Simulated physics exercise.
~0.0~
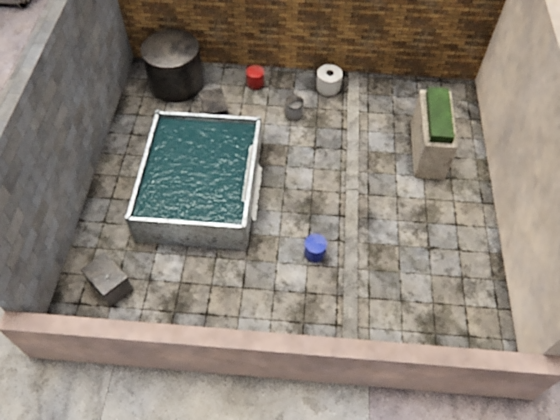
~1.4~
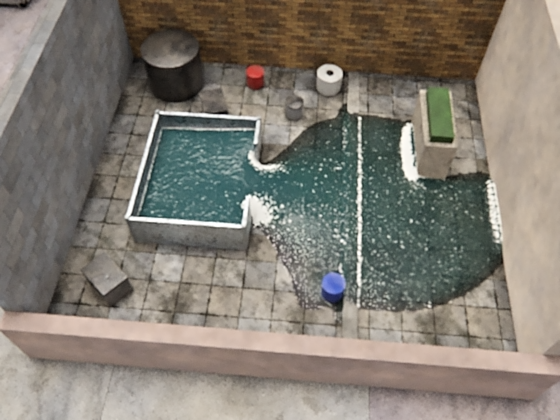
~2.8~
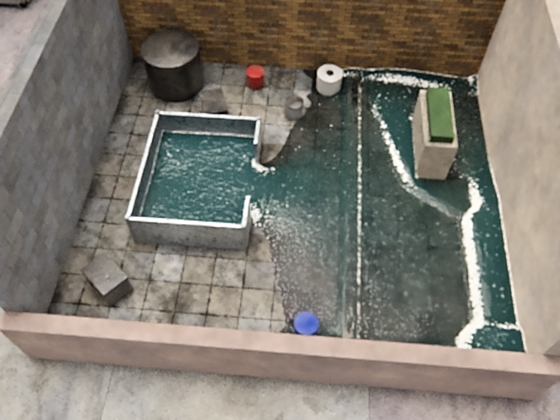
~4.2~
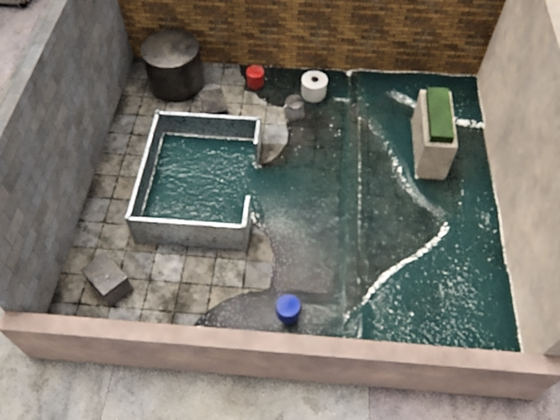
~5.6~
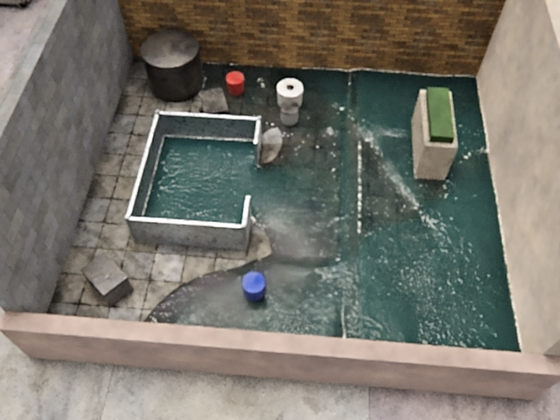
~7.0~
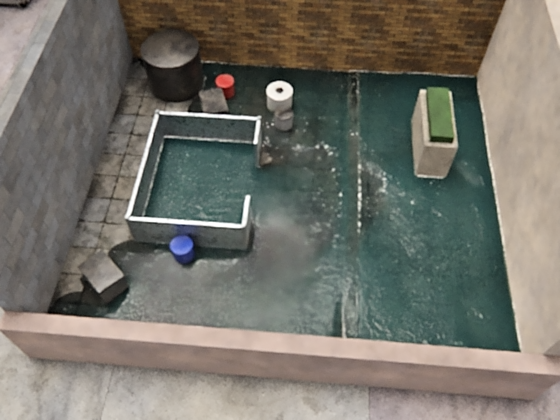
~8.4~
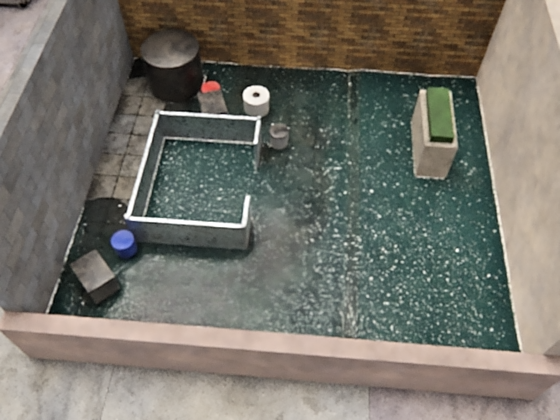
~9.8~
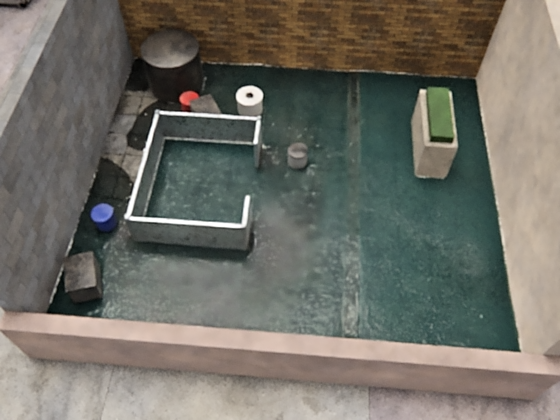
Green water bursts from the tank's right side, spreads across the yard and shifts pails left.
